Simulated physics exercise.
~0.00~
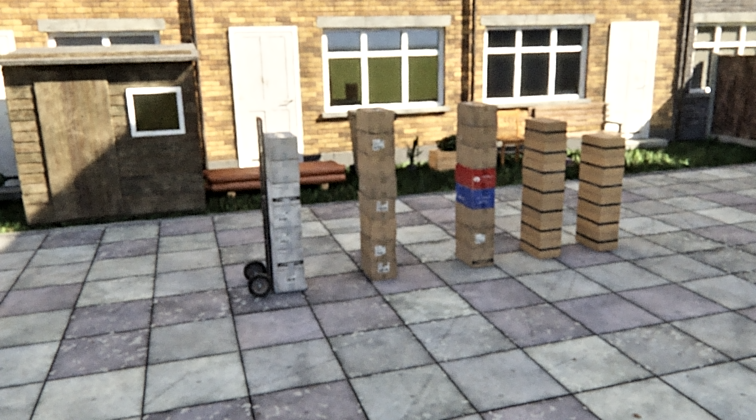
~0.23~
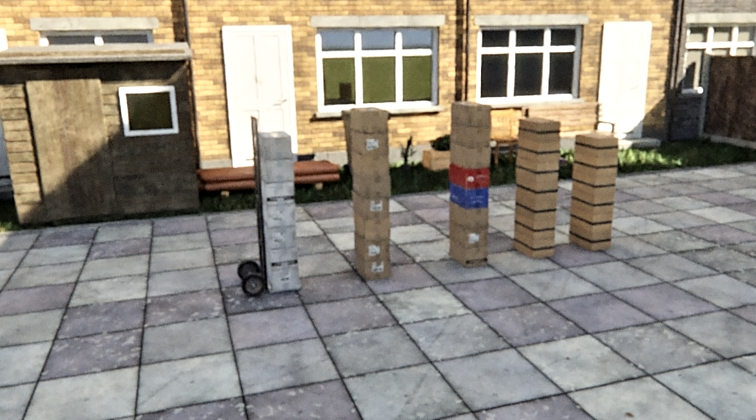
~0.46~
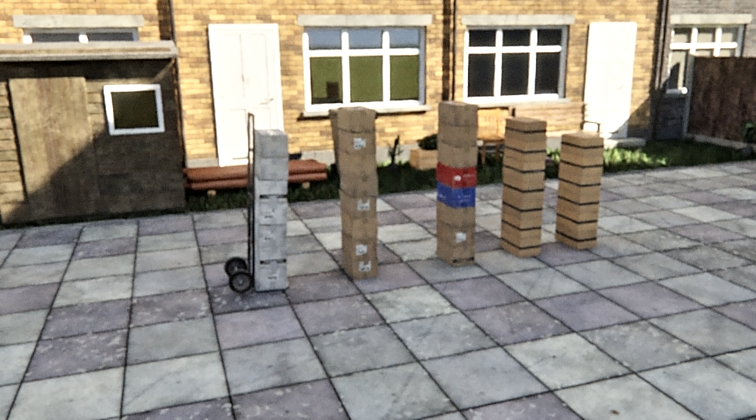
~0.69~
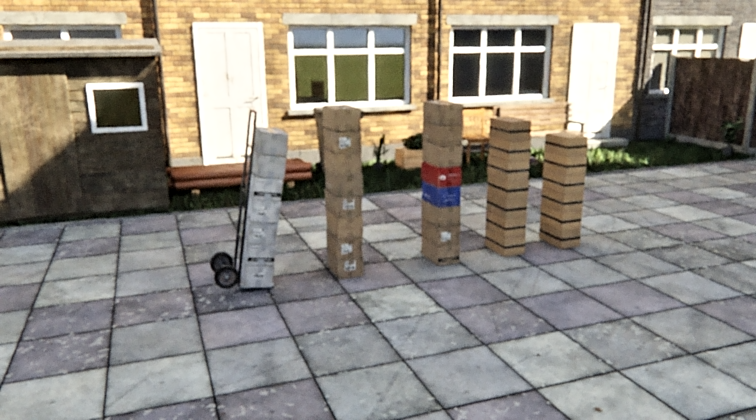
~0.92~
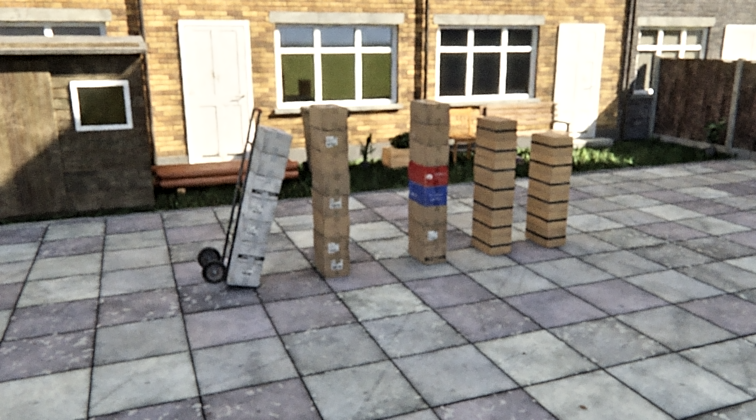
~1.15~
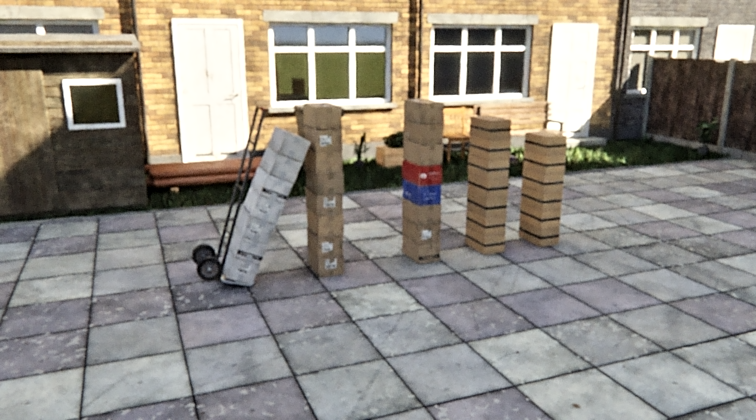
A hand truck holding a stack of pale boxes tilted forward to the right, and the stack leaned further toward the brown stacks, which stood still in a row on the paved yard.
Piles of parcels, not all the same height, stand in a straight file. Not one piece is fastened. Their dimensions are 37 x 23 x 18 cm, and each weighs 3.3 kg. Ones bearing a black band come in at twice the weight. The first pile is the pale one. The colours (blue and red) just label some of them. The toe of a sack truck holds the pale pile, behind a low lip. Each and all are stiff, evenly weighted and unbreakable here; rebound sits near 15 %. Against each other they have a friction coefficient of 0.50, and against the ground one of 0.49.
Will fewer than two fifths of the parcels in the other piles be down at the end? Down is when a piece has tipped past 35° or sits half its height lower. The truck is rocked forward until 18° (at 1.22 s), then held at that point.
No.
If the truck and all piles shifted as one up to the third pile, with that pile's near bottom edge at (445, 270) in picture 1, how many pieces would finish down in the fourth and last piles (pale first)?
Down per pile: Fourth 6; last 5.
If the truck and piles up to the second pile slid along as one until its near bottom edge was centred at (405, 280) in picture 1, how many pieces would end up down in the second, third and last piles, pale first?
The tally would be second 8, then third 8, then last 6.
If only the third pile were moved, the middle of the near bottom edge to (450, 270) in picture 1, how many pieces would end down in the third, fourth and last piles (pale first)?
Third 7, fourth 6, last 5 down.
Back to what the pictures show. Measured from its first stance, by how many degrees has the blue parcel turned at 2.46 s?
Some 25°.
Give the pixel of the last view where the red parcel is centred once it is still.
I'd place it at about (497, 214) in the final view.
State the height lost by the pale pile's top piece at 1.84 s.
Drop so far: Roughly 20 cm.
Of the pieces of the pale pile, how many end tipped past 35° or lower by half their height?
7.
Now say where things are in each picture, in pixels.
In the first picture (pixels give the middle of a visible side; the camera pans a little), truck frame (264, 156) 0° forward; red parcel (484, 179); blue parcel (484, 199); none of the others has stirred.
The second picture shows truck frame (258, 155) 0° forward; red parcel (478, 178).
The third picture shows truck frame (253, 152) 4° forward, top of the pale pile leaning 4°; red parcel (465, 178); none of the others has stirred.
The fourth picture shows truck frame (252, 148) 9° forward, top of the pale pile leaning 9°; red parcel (450, 177); none of the others has stirred.
The fifth picture shows truck frame (253, 146) 15° forward, top of the pale pile leaning 15°; red parcel (437, 176); none of the others has stirred.
The sixth picture shows truck frame (255, 145) 18° forward, top of the pale pile leaning 25°; red parcel (431, 175); blue parcel (430, 195); none of the others has stirred.
After 1.84 s, 7 of the pale pile down; none of the 29 other parcels down, 8 disturbed.
After 2.46 s, 7 of the pale pile down; 8 of the 29 other parcels down; blue parcel 27° from how it stood; red parcel 22° from how it stood, 7 cm lower.
After 3.32 s, 7 of the pale pile down; 27 of the 29 other parcels down; red parcel 67° from how it stood, 46 cm lower; blue parcel 67° from how it stood, 32 cm lower.
In the end (4.6 s), 7 of the pale pile down; 27 of the 29 other parcels down; blue parcel 70° from how it stood, 32 cm lower; red parcel 70° from how it stood, 49 cm lower. That is 93 per cent. From the last view, middles, blue parcel near (480, 217), red parcel near (497, 214).
